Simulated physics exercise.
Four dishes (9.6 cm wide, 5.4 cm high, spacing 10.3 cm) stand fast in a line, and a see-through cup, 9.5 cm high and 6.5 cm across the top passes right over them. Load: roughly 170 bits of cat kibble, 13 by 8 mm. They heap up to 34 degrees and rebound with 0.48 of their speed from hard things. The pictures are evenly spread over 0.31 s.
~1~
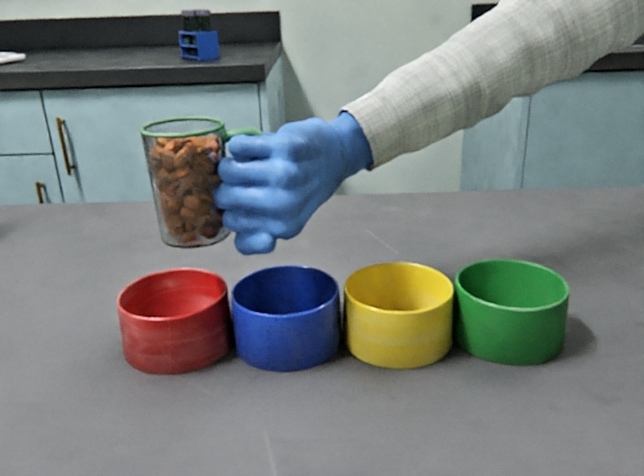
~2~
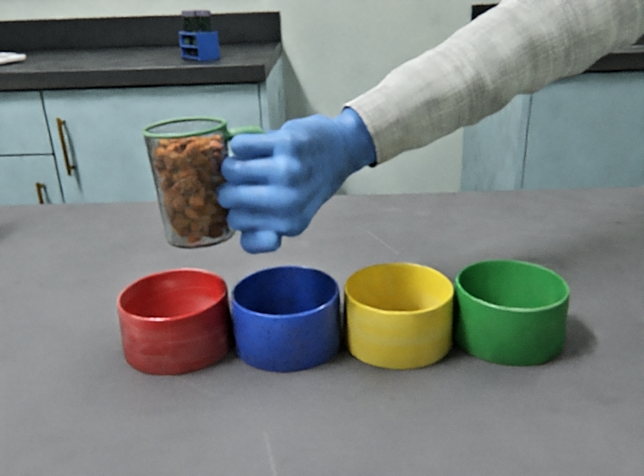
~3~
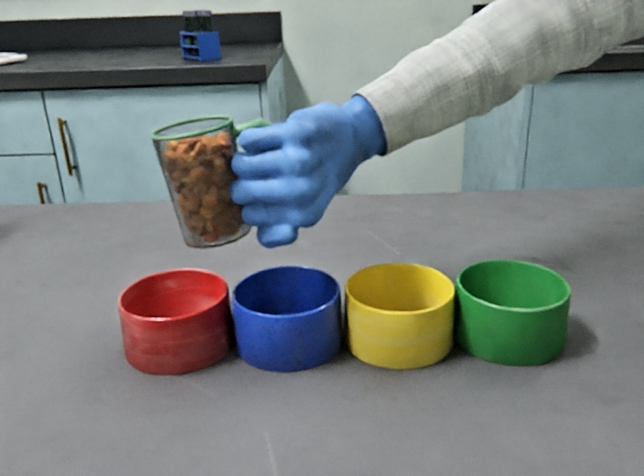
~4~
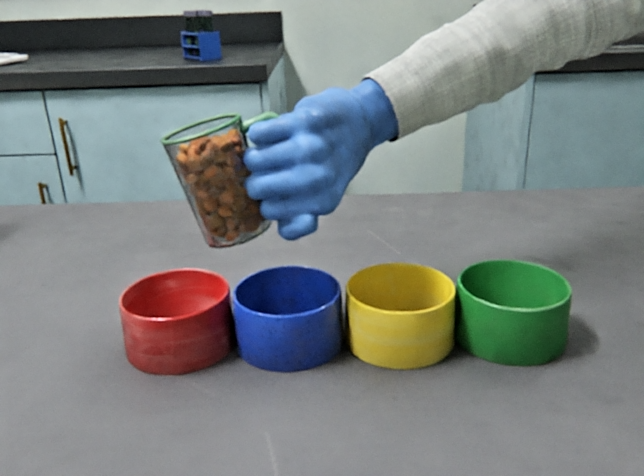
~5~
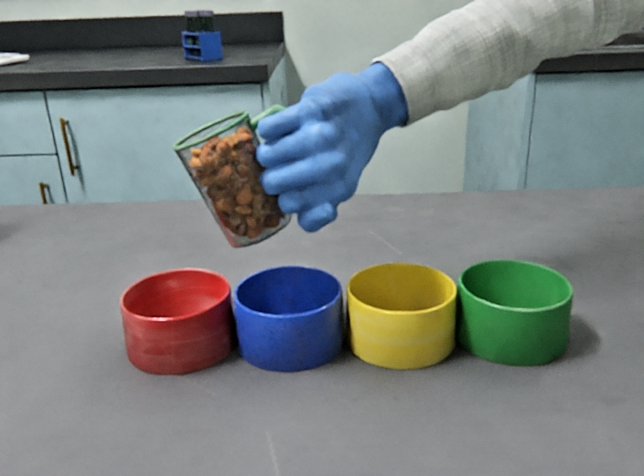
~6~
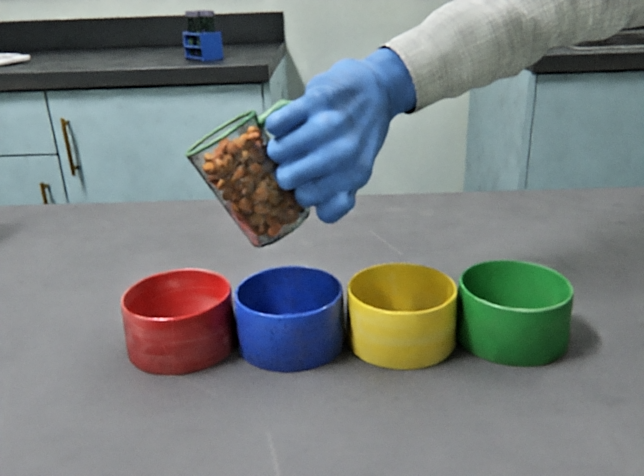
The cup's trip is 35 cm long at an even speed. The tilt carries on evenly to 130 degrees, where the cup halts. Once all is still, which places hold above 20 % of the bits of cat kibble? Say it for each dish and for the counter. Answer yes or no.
Red no, blue no, green no, yellow yes, counter no.
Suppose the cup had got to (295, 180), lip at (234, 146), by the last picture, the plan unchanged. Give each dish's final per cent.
Red 0; blue 0; green 100; yellow 0.
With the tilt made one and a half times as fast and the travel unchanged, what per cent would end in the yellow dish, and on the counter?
Yellow 30, counter 10.
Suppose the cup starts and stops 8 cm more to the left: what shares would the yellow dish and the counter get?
Then: Yellow 20, counter 10.
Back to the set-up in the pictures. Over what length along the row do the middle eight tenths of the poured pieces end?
Some 7 cm.
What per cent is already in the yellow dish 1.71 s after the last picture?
About 90 per cent by then.
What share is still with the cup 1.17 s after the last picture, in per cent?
Roughly 0 per cent.
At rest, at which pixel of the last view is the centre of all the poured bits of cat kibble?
Near (406, 320).
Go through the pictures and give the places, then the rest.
The first frame shows cup at (190, 182), tilt 0 degrees, lip at (143, 128), moved 0.0 cm; middle of the pieces at (195, 184); red dish at (173, 292); blue dish at (285, 289); yellow dish at (398, 286); green dish at (511, 283).
The second frame shows cup at (194, 183), tilt 2 degrees, lip at (146, 130), moved 0.3 cm; middle of the pieces at (199, 184).
The third frame shows cup at (206, 182), tilt 7 degrees, lip at (154, 133), moved 1.3 cm; middle of the pieces at (211, 183).
The fourth frame shows cup at (221, 182), tilt 14 degrees, lip at (164, 139), moved 2.5 cm; middle of the pieces at (227, 182).
The fifth frame shows cup at (237, 181), tilt 21 degrees, lip at (176, 146), moved 3.7 cm; middle of the pieces at (242, 181).
The sixth frame shows cup at (252, 181), tilt 28 degrees, lip at (188, 153), moved 4.9 cm; middle of the pieces at (257, 180); red dish at (177, 293); blue dish at (289, 290); yellow dish at (402, 287); green dish at (515, 284).
Then, 0.70 s after the last picture, tilt 109 degrees; cup holds 90 %, blue 5 %.
Then, 1.17 s after the last picture, tilt 130 degrees; cup holds 0 %, blue 5 %, yellow 90 %.
Then, 1.71 s after the last picture, tilt 130 degrees; cup holds 0 %, blue 5 %, yellow 90 %.
In the end, red 0 %, blue 5 %, green 0 %, yellow 90 %, counter 5 %.
